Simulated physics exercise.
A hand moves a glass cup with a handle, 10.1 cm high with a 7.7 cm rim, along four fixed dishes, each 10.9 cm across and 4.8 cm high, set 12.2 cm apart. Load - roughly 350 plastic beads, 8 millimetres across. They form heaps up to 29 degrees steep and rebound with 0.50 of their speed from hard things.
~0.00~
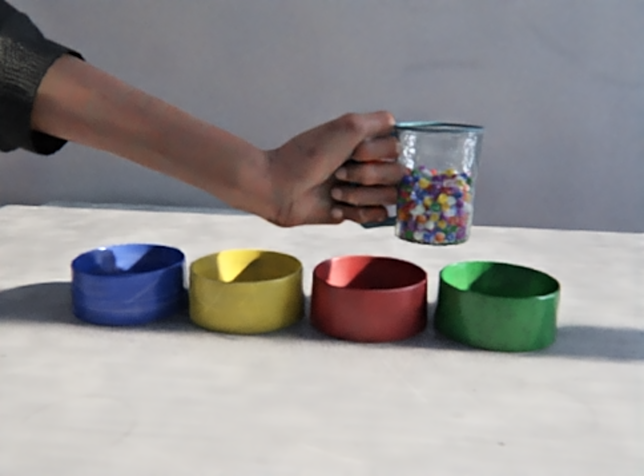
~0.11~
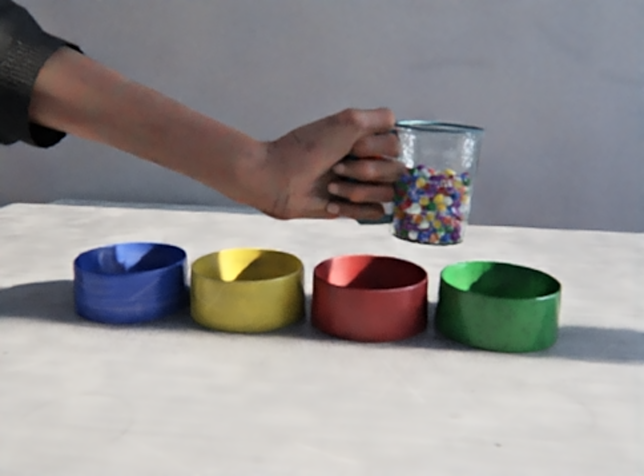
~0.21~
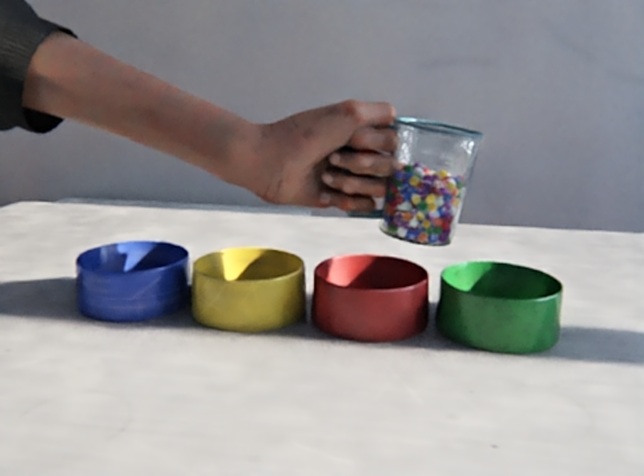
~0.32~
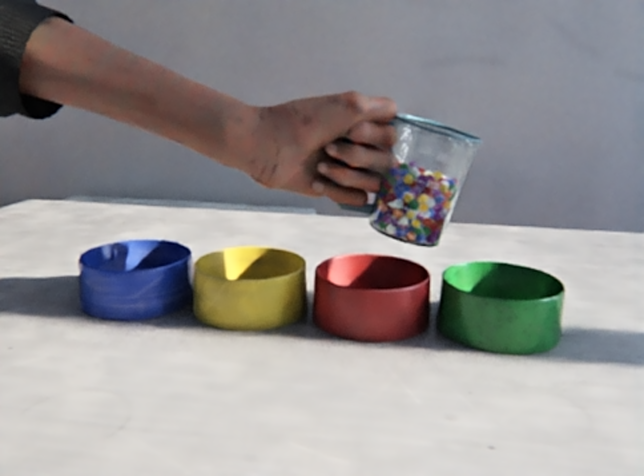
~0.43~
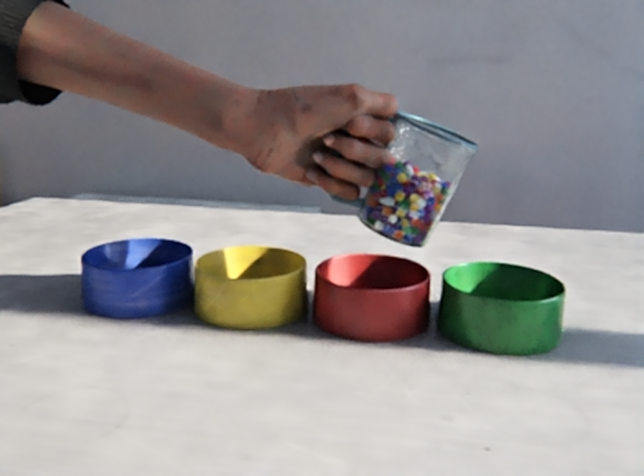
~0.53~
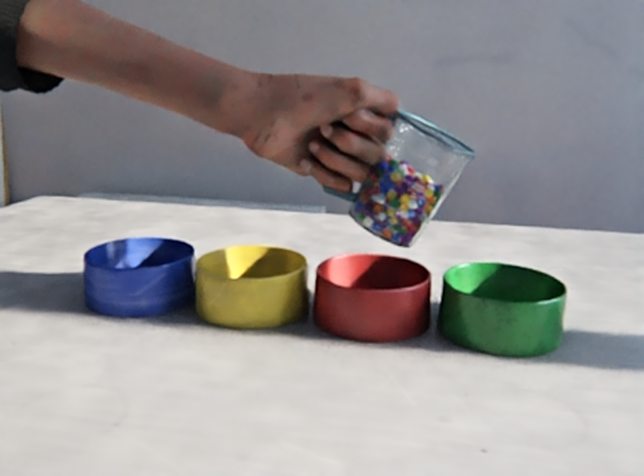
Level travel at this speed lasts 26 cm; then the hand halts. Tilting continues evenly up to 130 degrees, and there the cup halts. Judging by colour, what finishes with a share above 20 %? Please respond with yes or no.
Red yes, blue no, green no, yellow no, counter no.
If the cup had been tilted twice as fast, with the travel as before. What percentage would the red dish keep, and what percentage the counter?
Result - red: 80; counter: 10.
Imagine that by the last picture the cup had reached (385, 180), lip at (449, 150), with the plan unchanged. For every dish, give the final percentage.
Red 0, blue 0, green 0, yellow 100.
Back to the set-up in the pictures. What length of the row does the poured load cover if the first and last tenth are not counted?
That stretch comes to around 6 cm.
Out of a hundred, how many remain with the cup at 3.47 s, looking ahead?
About 0 %.
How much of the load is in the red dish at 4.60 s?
Close to 100 per cent at that point.
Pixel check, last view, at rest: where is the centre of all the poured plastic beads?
When it all comes to rest, the middle is near (368, 298).
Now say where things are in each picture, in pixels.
In the first picture, cup at (435, 183), tilt 0 degrees, lip at (482, 129), moved 0.0 cm; middle of the pieces at (437, 203); green dish at (498, 279); red dish at (370, 272); yellow dish at (247, 265); blue dish at (130, 259).
In the second picture, cup at (433, 182), tilt 3 degrees, lip at (482, 130), moved 0.3 cm; middle of the pieces at (434, 203).
In the third picture, cup at (426, 182), tilt 8 degrees, lip at (481, 135), moved 0.9 cm; middle of the pieces at (426, 203).
In the fourth picture, cup at (421, 182), tilt 14 degrees, lip at (480, 141), moved 1.6 cm; middle of the pieces at (418, 202).
In the fifth picture, cup at (414, 181), tilt 20 degrees, lip at (477, 147), moved 2.2 cm; middle of the pieces at (409, 202).
In the sixth picture, cup at (407, 181), tilt 26 degrees, lip at (473, 153), moved 2.9 cm; middle of the pieces at (400, 201); green dish at (503, 282); red dish at (373, 271); yellow dish at (253, 261); blue dish at (140, 252). Its pace works out near 55 degrees a second; the hand travels 6 cm a second.
After 2.29 s, tilt 123 degrees; cup holds 20 %, red 80 %.
After 3.47 s, tilt 130 degrees; cup holds 0 %, red 100 %.
After 4.60 s, tilt 130 degrees; cup holds 0 %, red 100 %.
In the end, at 4.9 s, red 100 %, blue 0 %, green 0 %, yellow 0 %, counter 0 %.
